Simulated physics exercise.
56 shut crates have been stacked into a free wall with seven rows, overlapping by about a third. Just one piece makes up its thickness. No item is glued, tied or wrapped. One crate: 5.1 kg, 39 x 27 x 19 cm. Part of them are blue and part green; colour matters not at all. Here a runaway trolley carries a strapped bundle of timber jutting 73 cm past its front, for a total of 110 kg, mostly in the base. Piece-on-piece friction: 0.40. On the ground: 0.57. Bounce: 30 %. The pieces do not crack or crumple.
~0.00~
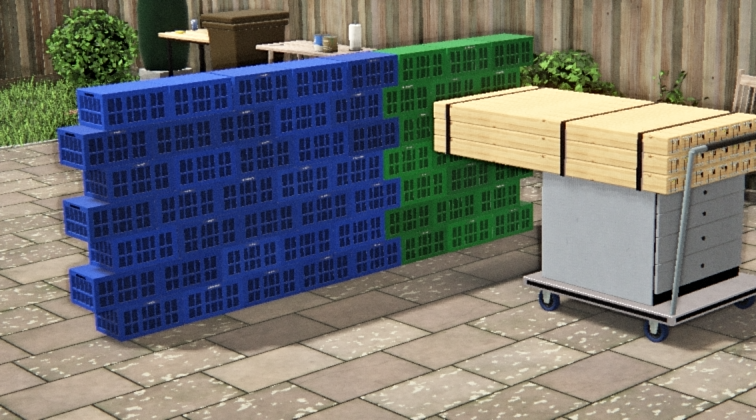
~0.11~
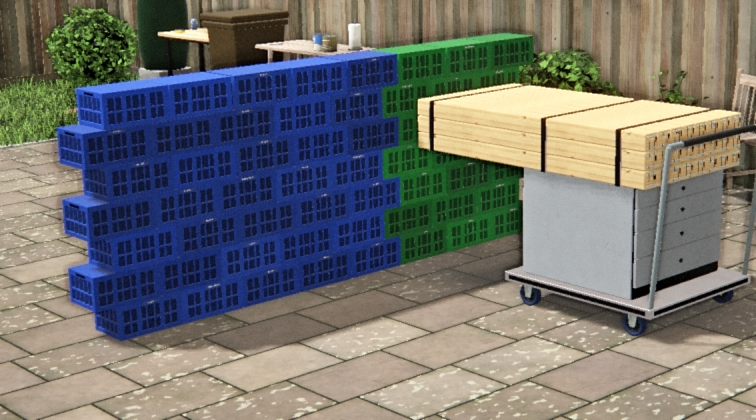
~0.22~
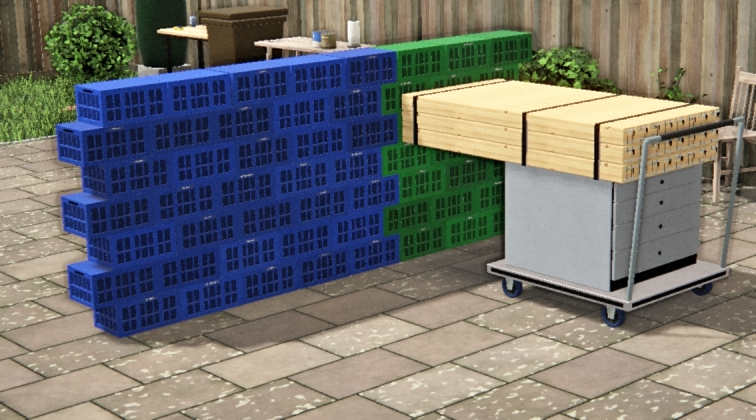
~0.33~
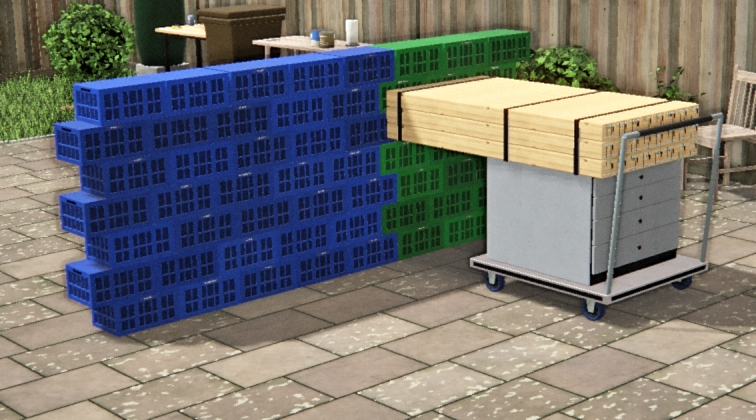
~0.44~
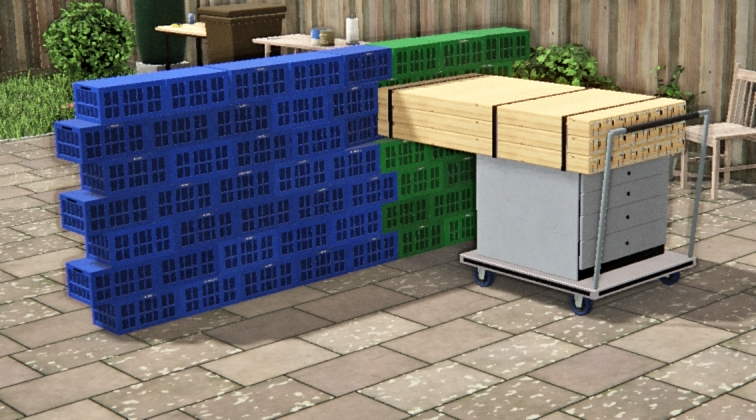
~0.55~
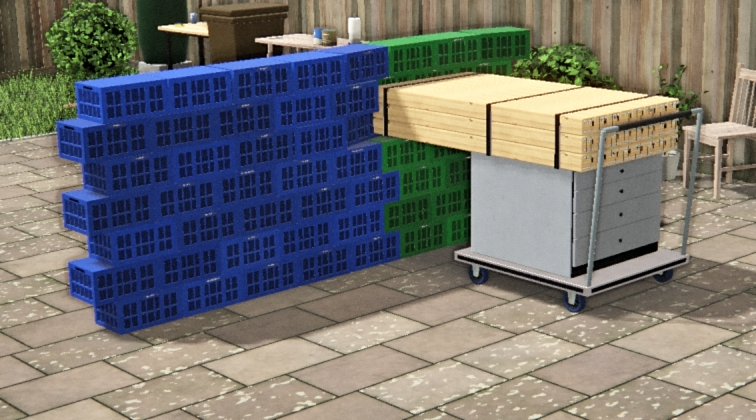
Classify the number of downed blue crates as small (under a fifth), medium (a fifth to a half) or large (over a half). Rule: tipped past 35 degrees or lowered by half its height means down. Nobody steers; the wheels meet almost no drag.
It is small.
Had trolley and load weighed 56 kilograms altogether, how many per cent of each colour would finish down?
For green it's 0, for blue it's 0 in a hundred.
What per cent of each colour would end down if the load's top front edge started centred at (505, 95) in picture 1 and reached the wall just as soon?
Down at the end: Green 30 per cent, blue 10 per cent.
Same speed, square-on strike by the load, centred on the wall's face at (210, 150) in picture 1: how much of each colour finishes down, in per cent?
The green ones would be 0 per cent down and the blue ones 30 per cent.
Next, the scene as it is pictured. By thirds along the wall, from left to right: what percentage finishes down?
In percent, the thirds read 0 on the left, 30 in the middle and 40 on the right.
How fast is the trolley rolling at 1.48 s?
Roughly 0.0 m/s.
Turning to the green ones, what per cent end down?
For green, 40 per cent end down.
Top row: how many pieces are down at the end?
A total of 5.
After 0.80 s, load 24 cm past the wall's line, still rolling; none of the 35 blue crates down (0 of 56 in all colours); top blue crate 7° from how it stood; top green crate 7° from how it stood.
After 1.22 s, load 25 cm past the wall's line, stopped; 1 of the 35 blue crates down (9 of 56 in all colours); top blue crate 34° from how it stood; top green crate 39° from how it stood, 14 cm lower.
After 1.48 s, load 25 cm past the wall's line, stopped; 4 of the 35 blue crates down (12 of 56 in all colours); top blue crate 74° from how it stood, 36 cm lower; top green crate on its side.
After 1.86 s, load 25 cm past the wall's line, stopped; 4 of the 35 blue crates down (12 of 56 in all colours); top blue crate on its side; top green crate on its side.
In the end (3.3 s), load 25 cm past the wall's line, stopped; 4 of the 35 blue crates down (12 of 56 in all colours); top blue crate upside down; top green crate on its side. That is 11 per cent. From the last view, middles, top blue crate near (164, 249), top green crate near (305, 207).
